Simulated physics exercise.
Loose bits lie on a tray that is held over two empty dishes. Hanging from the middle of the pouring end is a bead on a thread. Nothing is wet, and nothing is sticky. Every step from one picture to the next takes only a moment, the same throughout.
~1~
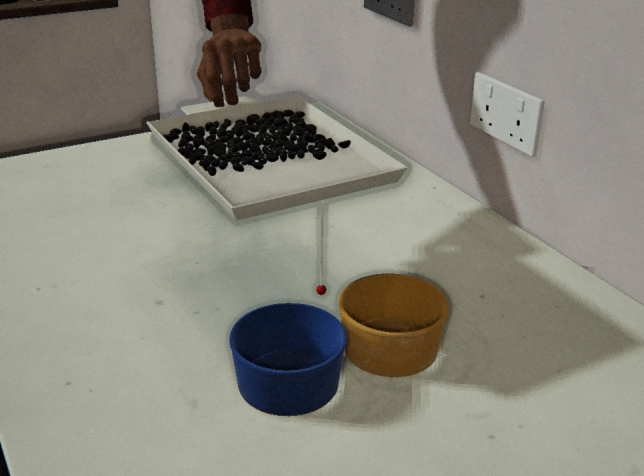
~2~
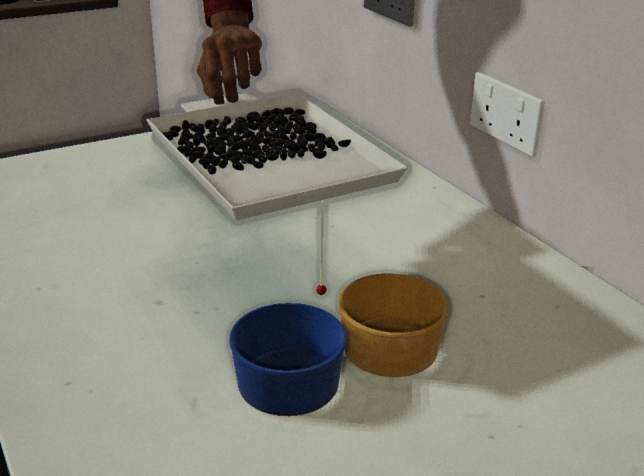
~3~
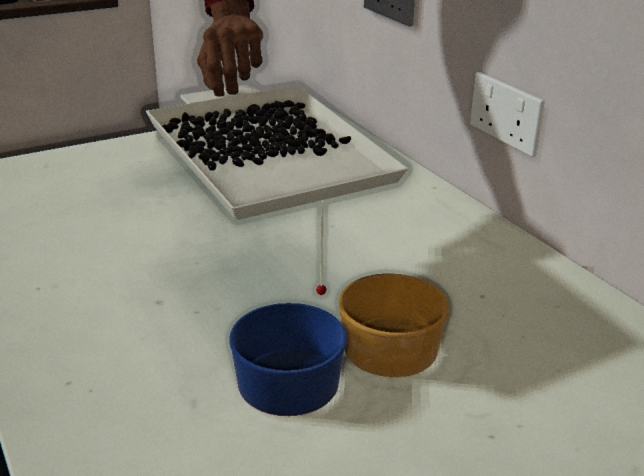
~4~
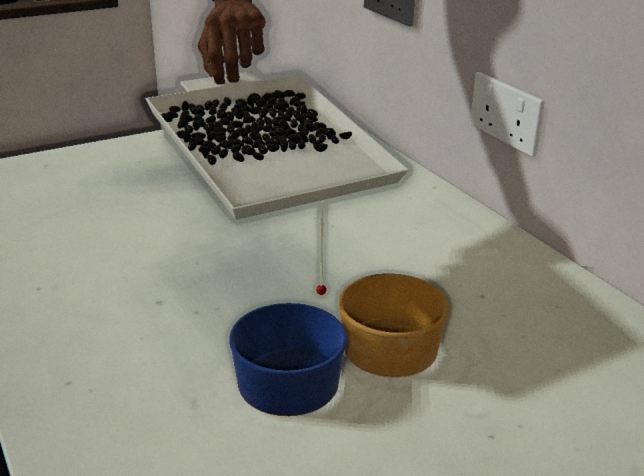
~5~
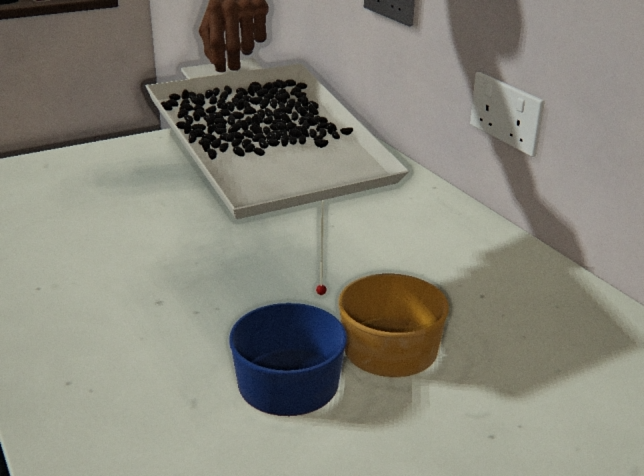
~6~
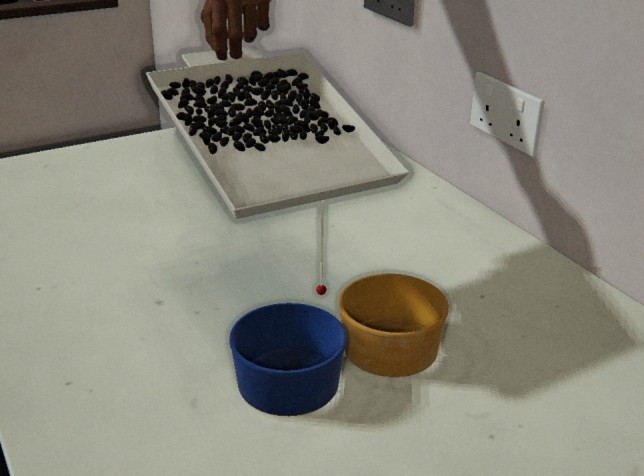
On a pale tabletop beside a wall socket, a hand holds a white tray of black beans above a blue dish and a mustard-yellow one, then gradually tilts its near end lower while a red bead hangs beneath.
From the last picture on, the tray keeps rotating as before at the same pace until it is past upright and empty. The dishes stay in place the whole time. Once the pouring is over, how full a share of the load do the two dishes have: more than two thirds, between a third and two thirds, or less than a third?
What lands in the dishes is going to go past two thirds of the load.
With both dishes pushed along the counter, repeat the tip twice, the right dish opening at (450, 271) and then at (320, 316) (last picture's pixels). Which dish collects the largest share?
In the first try it is the one to the left, in the second it is the one to the right.
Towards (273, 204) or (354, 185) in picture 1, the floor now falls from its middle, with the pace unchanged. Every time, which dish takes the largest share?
For the first place you'd get the left-placed dish, for the second the right-placed dish.
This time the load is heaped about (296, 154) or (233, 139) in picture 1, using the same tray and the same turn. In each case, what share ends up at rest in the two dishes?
In order, roughly 80 % and 90 %.
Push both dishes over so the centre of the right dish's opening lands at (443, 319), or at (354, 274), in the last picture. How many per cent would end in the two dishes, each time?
About 70 per cent, then about 0 per cent.
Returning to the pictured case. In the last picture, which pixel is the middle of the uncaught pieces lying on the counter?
Roughly at (391, 417).
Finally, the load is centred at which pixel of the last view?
(369, 358).
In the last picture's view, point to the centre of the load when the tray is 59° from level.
Centre estimate: (334, 184).
Shortly afterwards, tray tipped steeply; the bulk on the tray; only a few in the left dish; a little in the right dish; only a few outside both; a little in the air.
Next, tray tipped right over; near half on the tray; a little in the left dish; near a quarter in the right dish; only a few outside both; a little in the air.
Some moments later, tray tipped past a quarter turn; near a third in the left dish; near half in the right dish; a little outside both.
In the end, tray tipped past a quarter turn; near a third in the left dish; near half in the right dish; a little outside both.
